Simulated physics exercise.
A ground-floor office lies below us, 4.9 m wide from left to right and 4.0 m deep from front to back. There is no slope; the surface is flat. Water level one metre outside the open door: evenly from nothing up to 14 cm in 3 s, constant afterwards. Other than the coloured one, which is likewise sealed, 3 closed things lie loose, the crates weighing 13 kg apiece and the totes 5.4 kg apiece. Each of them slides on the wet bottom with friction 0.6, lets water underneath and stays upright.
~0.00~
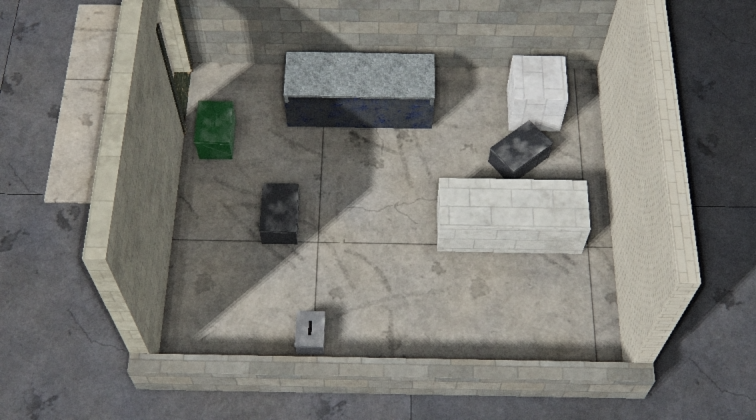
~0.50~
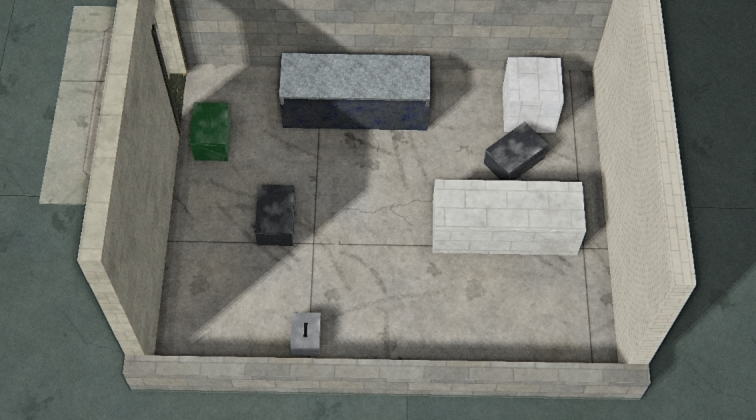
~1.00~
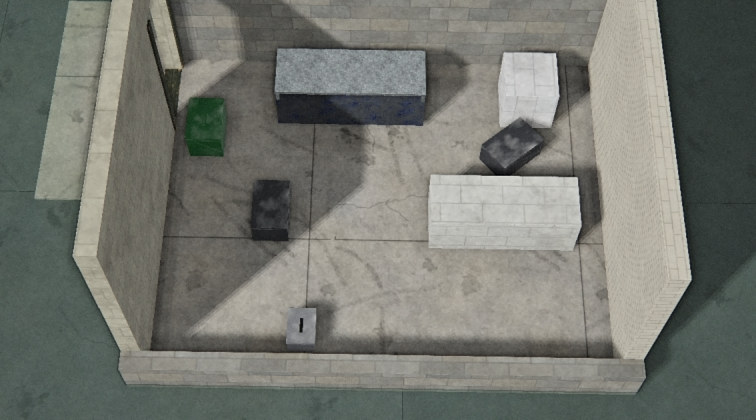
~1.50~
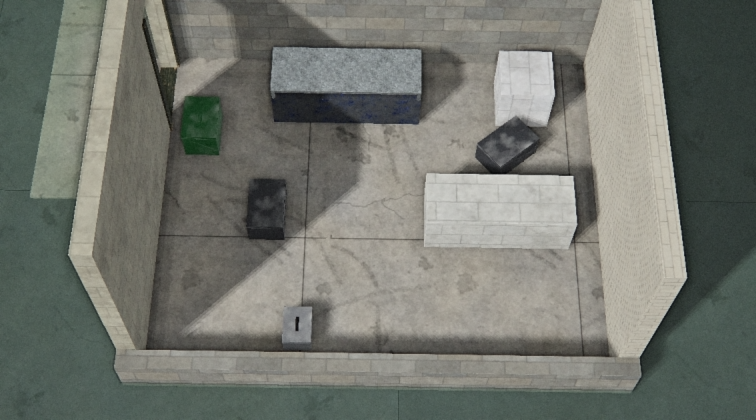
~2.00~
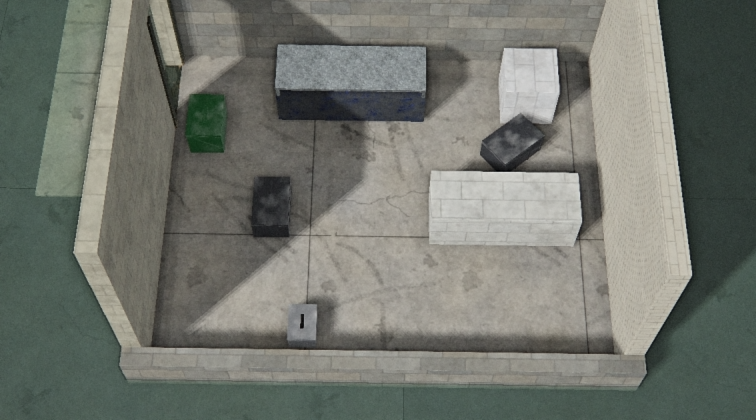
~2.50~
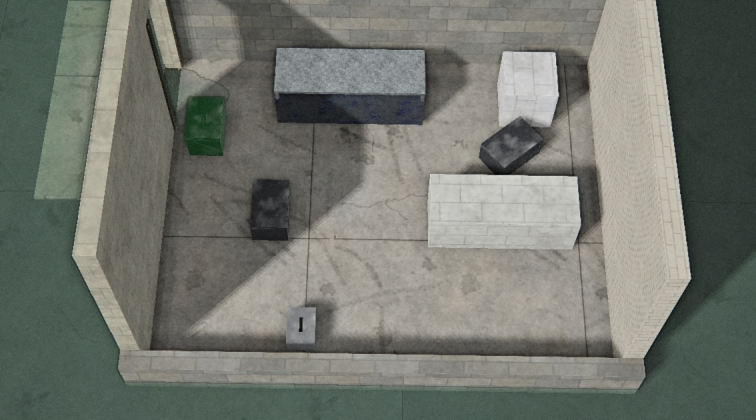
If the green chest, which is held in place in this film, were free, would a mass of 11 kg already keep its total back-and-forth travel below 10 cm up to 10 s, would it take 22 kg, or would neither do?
Only the heavier mass suffices.
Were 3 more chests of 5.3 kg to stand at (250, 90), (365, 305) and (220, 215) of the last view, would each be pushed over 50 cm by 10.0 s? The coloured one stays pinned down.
Listed in order, they go over the bar, beneath the bar, over the bar.
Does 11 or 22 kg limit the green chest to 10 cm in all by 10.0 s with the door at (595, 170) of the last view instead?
With that change, the lighter one suffices.
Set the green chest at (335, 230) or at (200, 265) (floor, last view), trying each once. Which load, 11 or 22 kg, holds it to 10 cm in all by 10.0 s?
Well, at the first spot either weight will do, and at the second either weight will do.
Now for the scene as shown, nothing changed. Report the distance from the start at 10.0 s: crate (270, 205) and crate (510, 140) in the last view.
0 cm and 0 cm respectively.
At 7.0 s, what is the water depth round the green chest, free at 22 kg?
About 4 cm.
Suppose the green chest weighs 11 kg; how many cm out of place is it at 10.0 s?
It would be some 60 cm from its spot.
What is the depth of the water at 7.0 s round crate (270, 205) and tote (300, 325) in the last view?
Close to 2 and 0 centimetres.
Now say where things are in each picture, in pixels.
In the first frame, the green chest at (214, 121), on the bottom; water covers 0.0 m2; 0 of 4 have shifted.
In the second frame, the green chest at (209, 123) rests on the ground; 0.0 m2 under water; 0 of 4 have shifted.
In the third frame, the green chest at (205, 118), on the bottom; 0.0 m2 under water; 0 of 4 have shifted.
In the fourth frame, the green chest at (200, 117) rests on the ground; water covers 0.0 m2; 0 of 4 have shifted.
In the fifth frame, the green chest at (205, 114), on the bottom; water covers 0.0 m2; 0 of 4 have shifted.
In the sixth frame, the green chest at (204, 117), on the bottom; water covers 0.3 m2; 0 of 4 have shifted.
After 3.5 s the green chest would be 0 cm from its start with 11 kg and 0 cm from its start with 22 kg; 3 cm of water round it then.
After 4.5 s the green chest would be 12 cm from its start with 11 kg and 0 cm from its start with 22 kg; 4 cm of water round it then.
After 7.0 s the green chest would be 27 cm from its start with 11 kg and 0 cm from its start with 22 kg; 4 cm of water round it then.
After 10.0 s the green chest would be 64 cm from its start with 11 kg and 0 cm from its start with 22 kg; 5 cm of water round it then.
